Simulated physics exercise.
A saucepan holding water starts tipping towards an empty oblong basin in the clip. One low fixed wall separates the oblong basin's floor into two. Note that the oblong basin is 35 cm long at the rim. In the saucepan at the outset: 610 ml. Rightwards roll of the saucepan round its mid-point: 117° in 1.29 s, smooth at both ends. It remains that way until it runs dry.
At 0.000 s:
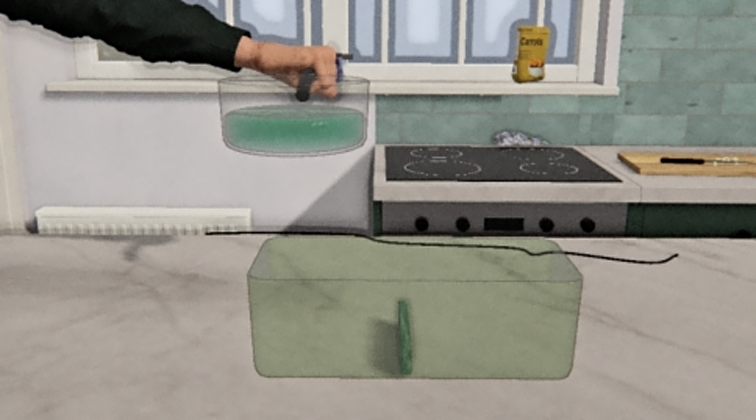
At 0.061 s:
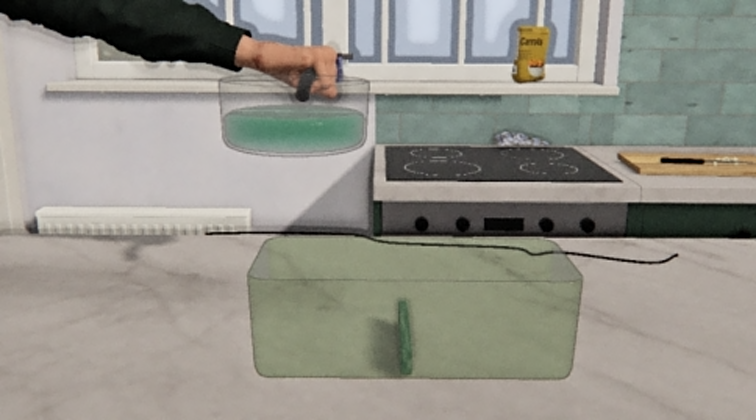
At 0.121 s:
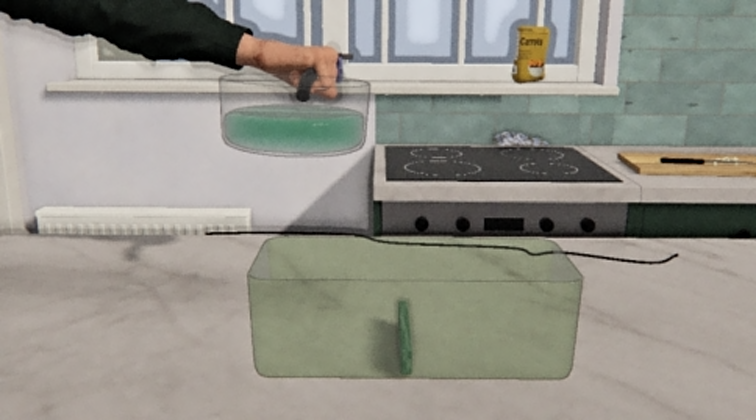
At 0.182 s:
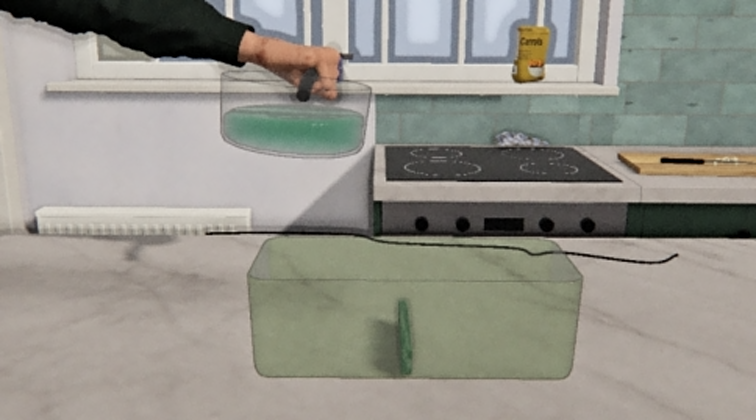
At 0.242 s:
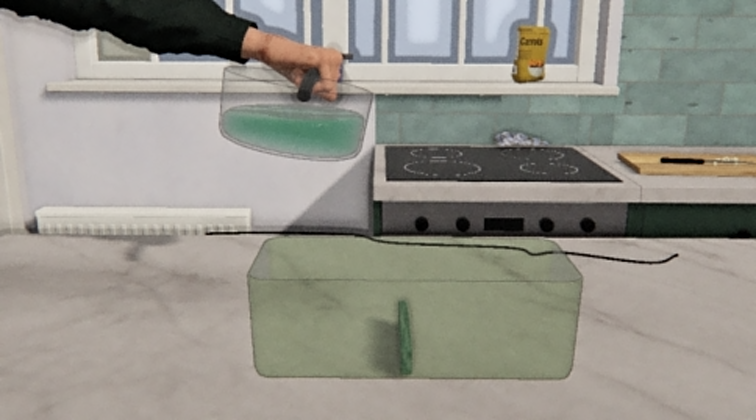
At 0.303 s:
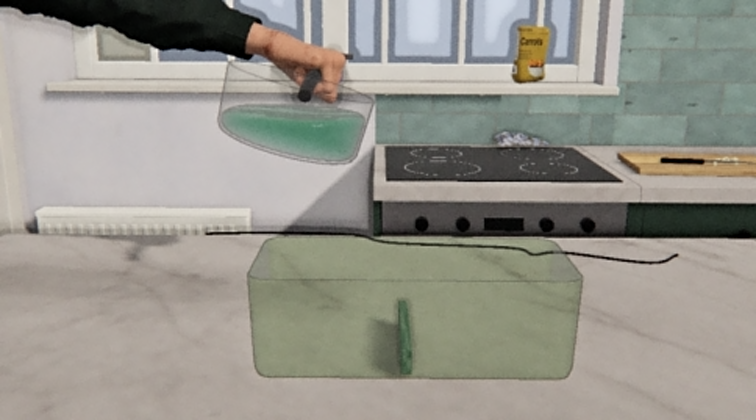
The clip opens on a hand holding a clear saucepan of green water level above an empty, see-through oblong basin on a marble counter, with a stove behind. The hand gradually tilts the saucepan a little to the right, its right side dipping, while the basin stays still.
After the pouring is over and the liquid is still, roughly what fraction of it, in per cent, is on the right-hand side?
Roughly 53 out of 100 parts.
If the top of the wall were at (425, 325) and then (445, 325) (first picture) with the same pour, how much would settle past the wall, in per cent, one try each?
The first gives near 30 per cent and the second near 10 per cent.
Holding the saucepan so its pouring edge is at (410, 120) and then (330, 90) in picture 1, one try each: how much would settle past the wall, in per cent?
I'd say 75 percent on the first go, 10 percent on the next.
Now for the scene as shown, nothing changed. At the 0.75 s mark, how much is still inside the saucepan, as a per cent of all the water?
About 50 percent.
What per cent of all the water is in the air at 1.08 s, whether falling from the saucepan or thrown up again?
Near 10 percent.
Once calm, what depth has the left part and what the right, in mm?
Depths at rest: Left around 12 mm, right around 12 mm.
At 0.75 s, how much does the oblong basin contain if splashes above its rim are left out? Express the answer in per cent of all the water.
Close to 14 in a hundred.
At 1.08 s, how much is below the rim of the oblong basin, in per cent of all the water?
Roughly 84 percent of it.
Then, 0.75 s in, the tilt is 73° and 51 per cent is still to pour, 2 is left of the wall and 11 right of it.
Then, 1.08 s in, the tilt is 109° and 6 per cent is still to pour, 34 is left of the wall and 51 right of it.
Then, 1.42 s in, the tilt is 117° and 0 per cent is still to pour, 46 is left of the wall and 53 right of it.
Then, 1.79 s in, the tilt is 117° and 0 per cent is still to pour, 46 is left of the wall and 53 right of it.
Finally, 46 per cent lies left of the wall, 53 right of it and 1 outside.
